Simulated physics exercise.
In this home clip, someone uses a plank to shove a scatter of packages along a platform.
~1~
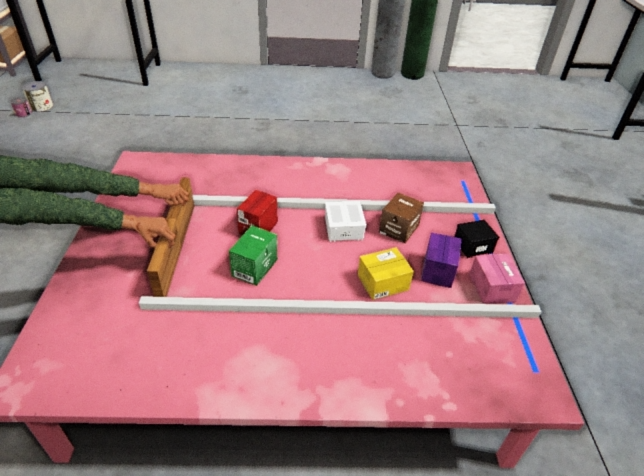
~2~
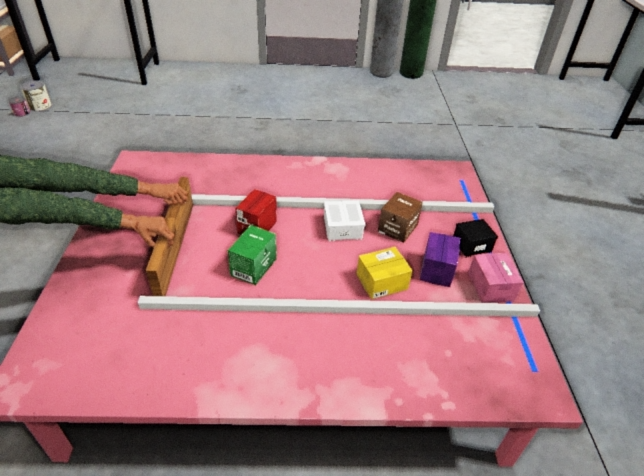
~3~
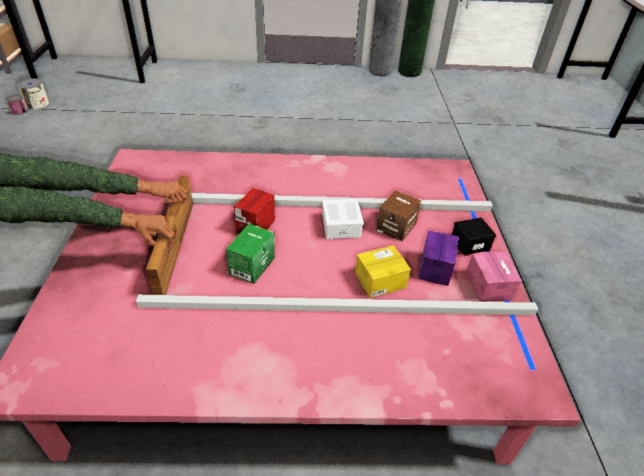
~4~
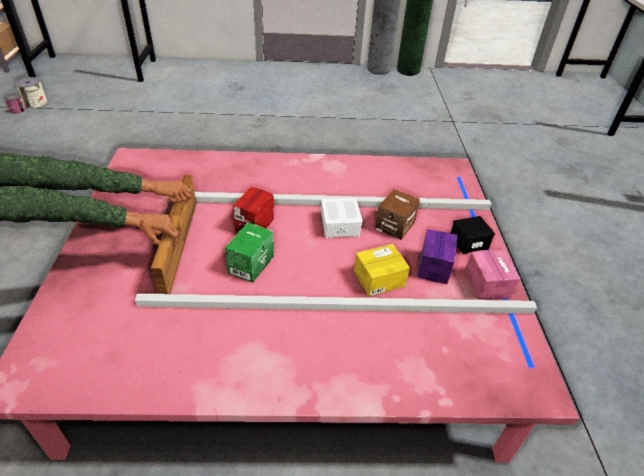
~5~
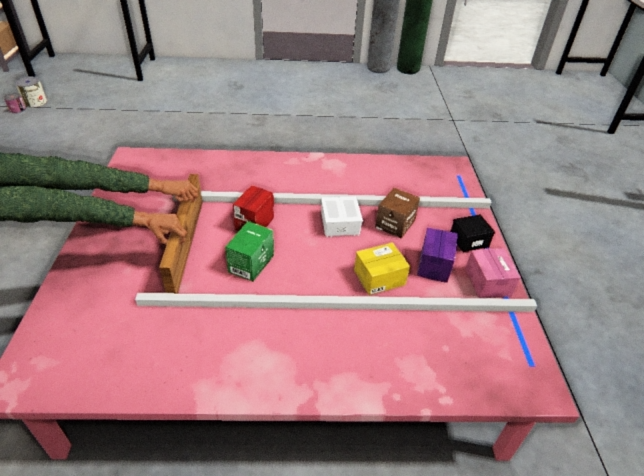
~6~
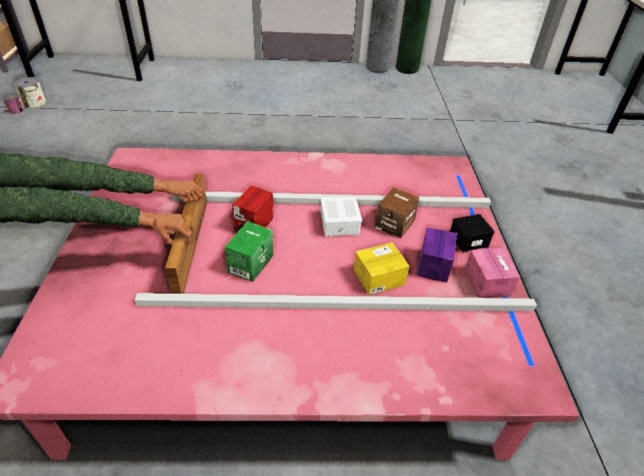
In the video, two sleeved arms hold a wooden plank on a pink table and slide it slightly right between two pale rails, toward eight scattered colored boxes, which stay in place without being touched by the plank.
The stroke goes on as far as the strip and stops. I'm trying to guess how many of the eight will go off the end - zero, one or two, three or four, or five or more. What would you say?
I would say five or more.
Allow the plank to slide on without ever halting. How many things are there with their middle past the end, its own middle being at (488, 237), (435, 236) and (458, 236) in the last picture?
Respectively 6, 3 and 3.
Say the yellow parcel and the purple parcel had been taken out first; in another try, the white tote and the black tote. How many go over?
First 4, then 4.
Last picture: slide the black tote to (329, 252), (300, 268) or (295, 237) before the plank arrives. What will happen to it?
Going through the three places, it drops down; drops down; drops down.
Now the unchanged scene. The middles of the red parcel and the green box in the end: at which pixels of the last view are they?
Going in order: First (494, 213), then (511, 252).
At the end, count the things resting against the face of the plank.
The count in contact is 2.
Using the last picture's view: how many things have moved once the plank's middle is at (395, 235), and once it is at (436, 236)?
I make it 8 at the first spot and 8 at the other.
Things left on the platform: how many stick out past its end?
I'd put it at 2.
A little later, none off yet; pink parcel at rest near (491, 273); black tote at rest near (471, 233); purple parcel at rest near (437, 255).
Next, none off yet; pink parcel at rest near (491, 273); black tote at rest near (471, 233); purple parcel shifted a little near (447, 255).
Later still, none off yet; pink parcel shifted about its own width near (532, 271); black tote shifted about its own width near (510, 237); purple parcel shifted about its own width near (491, 250).
When it is over, the number that fall off is five or more; down, white tote, yellow parcel, brown box, purple parcel, black tote and pink parcel.
